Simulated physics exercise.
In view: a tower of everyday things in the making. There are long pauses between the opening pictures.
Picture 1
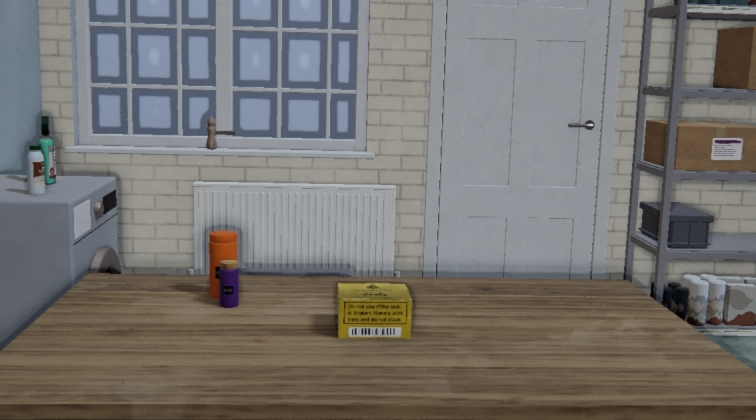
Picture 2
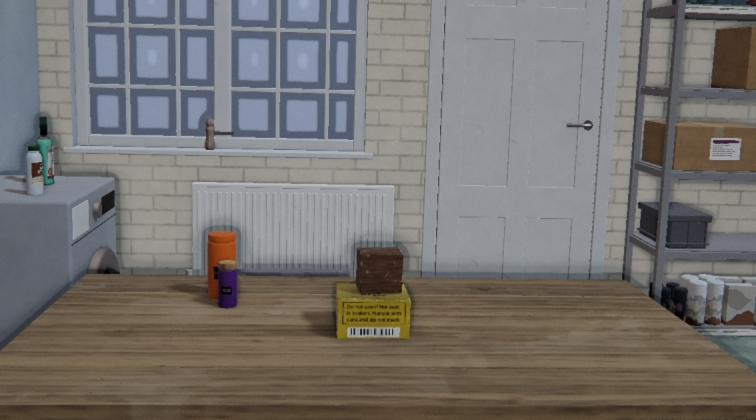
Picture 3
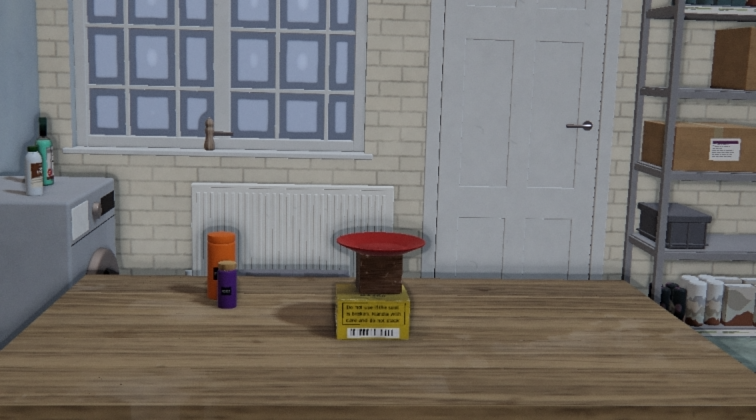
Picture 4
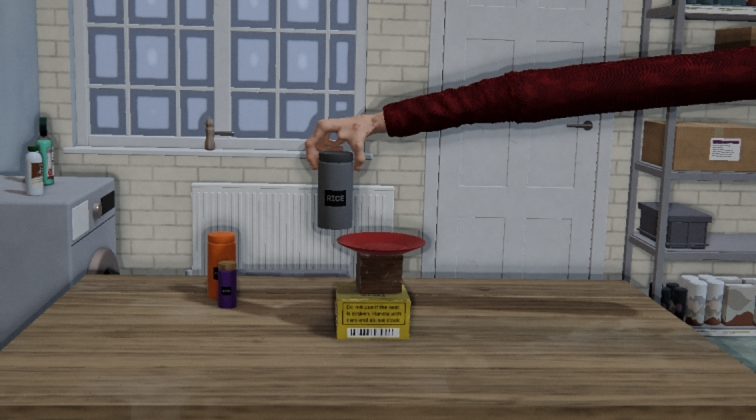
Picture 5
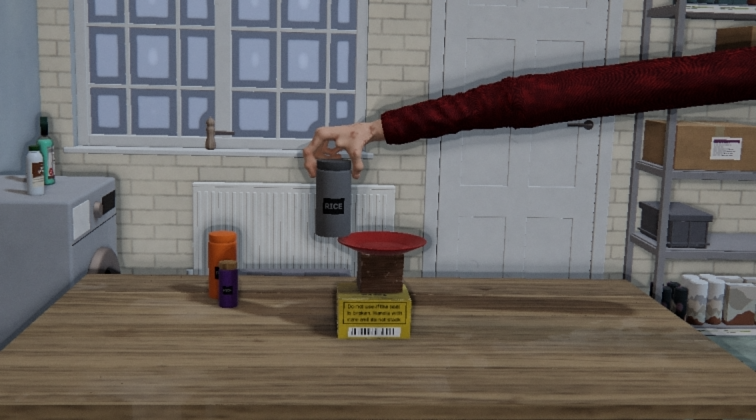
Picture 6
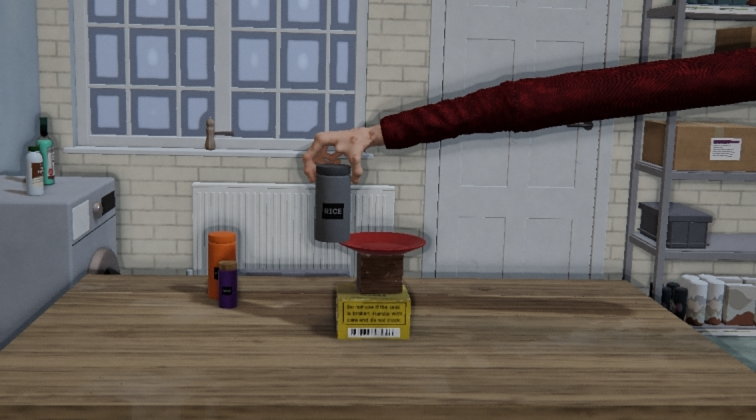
At the start, a yellow box sits on a wooden table near an orange jar and a purple shaker. A brown block appears on the box, then a red dish on the block. A hand in a red sleeve then holds a grey jar above the dish's left side, lowering it slightly.
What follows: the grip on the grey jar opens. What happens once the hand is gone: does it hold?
It gives way.
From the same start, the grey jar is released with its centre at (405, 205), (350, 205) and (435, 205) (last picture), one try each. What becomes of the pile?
In the first case it holds; in the second case it stays up; in the third case it loses its balance.
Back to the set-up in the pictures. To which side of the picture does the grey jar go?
It goes to the left.
Then, 0.40 s later than the last frame, grey jar now fallen.
Then, 0.50 s later than the last frame, things are still on the move.
When it is over, fallen, grey jar; the other 5 as before. End places, in pixels of the last picture, grey jar near (277, 310). The pile loses its balance.
